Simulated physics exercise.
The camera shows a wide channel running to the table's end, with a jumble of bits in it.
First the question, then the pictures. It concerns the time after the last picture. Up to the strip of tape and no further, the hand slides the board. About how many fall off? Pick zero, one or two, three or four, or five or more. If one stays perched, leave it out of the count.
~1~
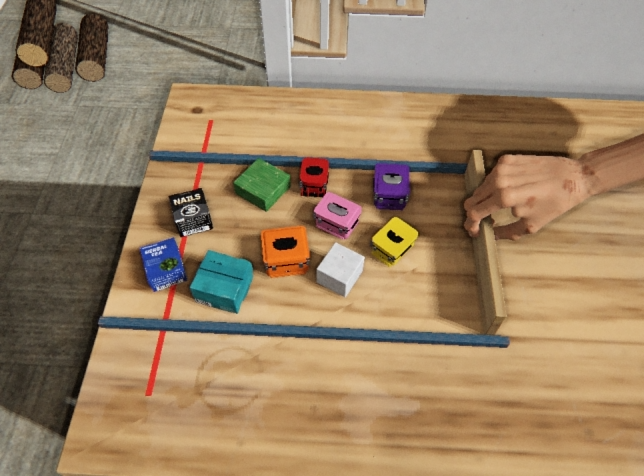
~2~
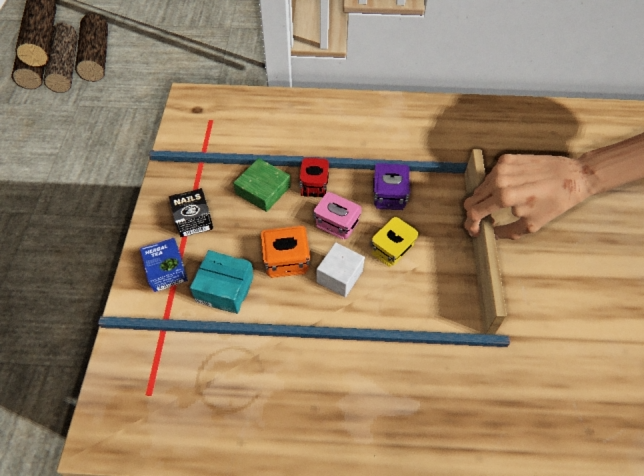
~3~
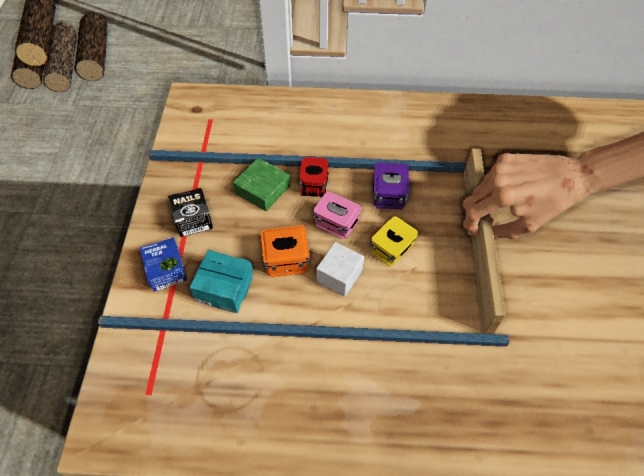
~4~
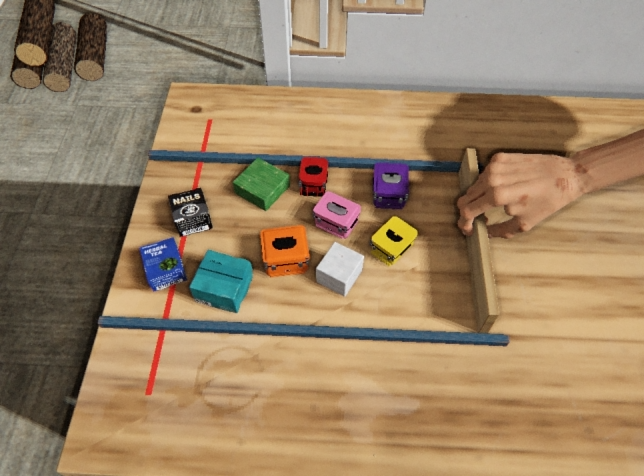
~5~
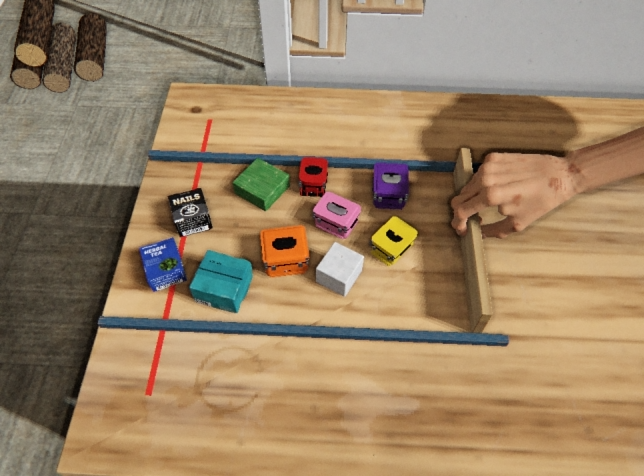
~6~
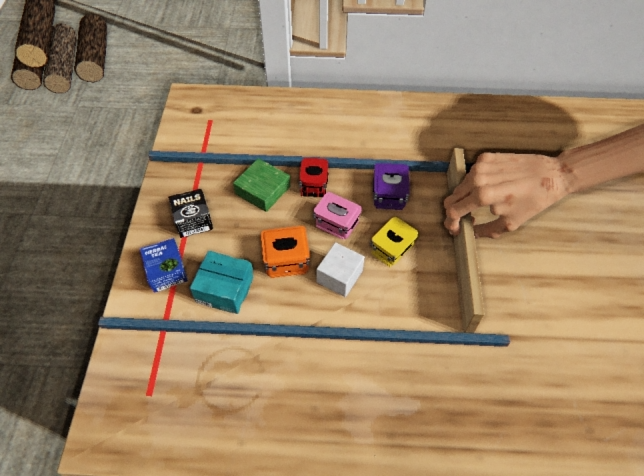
Three or four fall off.
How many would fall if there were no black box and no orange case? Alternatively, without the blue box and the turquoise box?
Count: 2 (first case); 2 (second).
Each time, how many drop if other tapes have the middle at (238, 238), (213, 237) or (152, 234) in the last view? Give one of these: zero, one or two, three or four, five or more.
First no fall at all, then one or two, then five or over.
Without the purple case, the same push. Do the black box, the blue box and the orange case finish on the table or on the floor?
Black box: Over the edge; blue box: Over the edge; orange case: Still there.
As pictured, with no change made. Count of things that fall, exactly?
Altogether the count is 3.
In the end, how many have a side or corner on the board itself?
Tally at the end: 3.
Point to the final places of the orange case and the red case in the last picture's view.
The orange case finishes at (125, 241); the red case finishes at (151, 170).
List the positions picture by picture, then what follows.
The first picture shows blue box (164, 264); black box (191, 213); turquoise box (223, 282); board (483, 237); tape (185, 235).
The second picture shows black box (191, 213); white block (340, 270).
The third picture shows turquoise box (223, 281); purple case (390, 186).
The fourth picture shows blue box (164, 264); green block (262, 184).
The fifth picture shows black box (190, 213); board (470, 235).
The sixth picture shows blue box (164, 265); black box (191, 213); turquoise box (223, 282); board (463, 235); tape (185, 235).
A little later, none off yet; blue box at rest near (164, 265); black box at rest near (191, 213); turquoise box at rest near (223, 282).
Next, none off yet; blue box moving near (160, 265); black box shifted about its own width near (171, 224); turquoise box shifted a little near (201, 286).
When it is over, the number that fall off is three or four; down, green block, black box and blue box.
